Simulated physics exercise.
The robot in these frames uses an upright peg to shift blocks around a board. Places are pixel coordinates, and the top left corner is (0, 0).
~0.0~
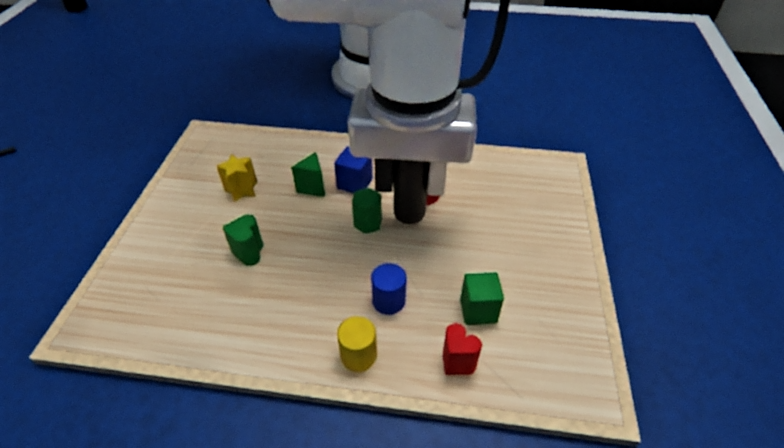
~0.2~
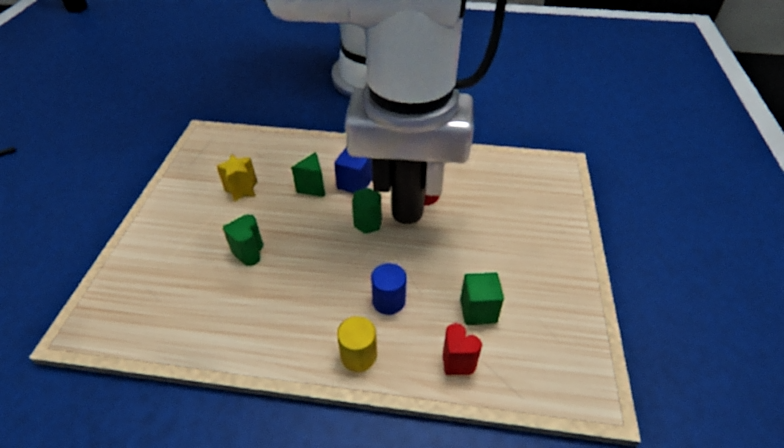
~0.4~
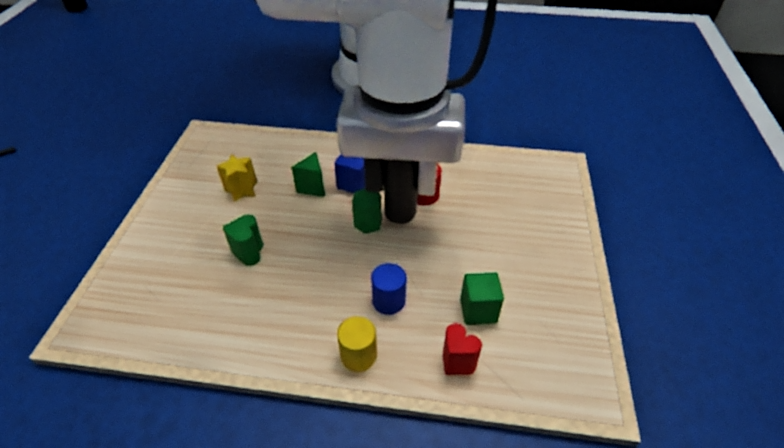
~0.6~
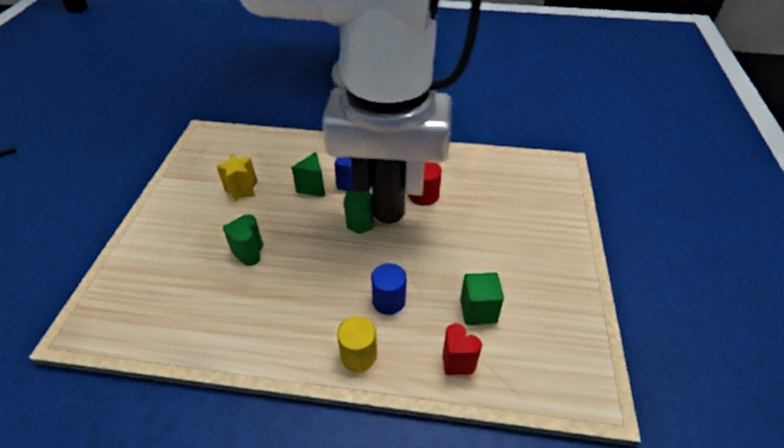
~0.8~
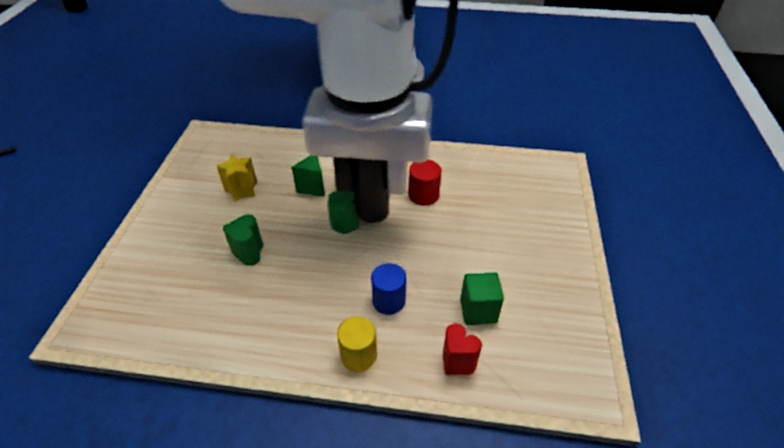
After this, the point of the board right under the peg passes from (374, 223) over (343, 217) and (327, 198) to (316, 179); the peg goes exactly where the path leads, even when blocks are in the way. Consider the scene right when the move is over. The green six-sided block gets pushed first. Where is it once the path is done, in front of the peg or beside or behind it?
Slid off.
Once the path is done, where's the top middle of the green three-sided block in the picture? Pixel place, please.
Expect it around (288, 149).
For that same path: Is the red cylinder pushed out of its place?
That would be a no.
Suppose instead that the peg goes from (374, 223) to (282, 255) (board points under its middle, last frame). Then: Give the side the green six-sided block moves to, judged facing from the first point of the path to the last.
It goes right.
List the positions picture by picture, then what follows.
Lower end of the peg (409, 213), tops of blocks, green three-sided block (309, 163), green six-sided block (367, 197), blue square block (353, 157), red cylinder hidden, in the first picture.
Peg (407, 213), blocks as before, in the second picture.
Peg (400, 212), blocks as before, in the third picture.
Peg (389, 212), green six-sided block (358, 197), in the fourth picture.
Peg (373, 212), green three-sided block (309, 163), green six-sided block (342, 198), blue square block hidden, red cylinder (426, 169), in the fifth picture.
The first path, step by step. One third of the way, peg (341, 205); green six-sided block (309, 196), turned 25° anticlockwise.
Two thirds of the way, peg (325, 186); green three-sided block (302, 157); green six-sided block (301, 193), turned 60° anticlockwise.
At the end, peg (314, 168); green three-sided block (288, 149), turned 75° anticlockwise; green six-sided block (301, 193), turned 60° anticlockwise; blue square block not moved; red cylinder not moved.
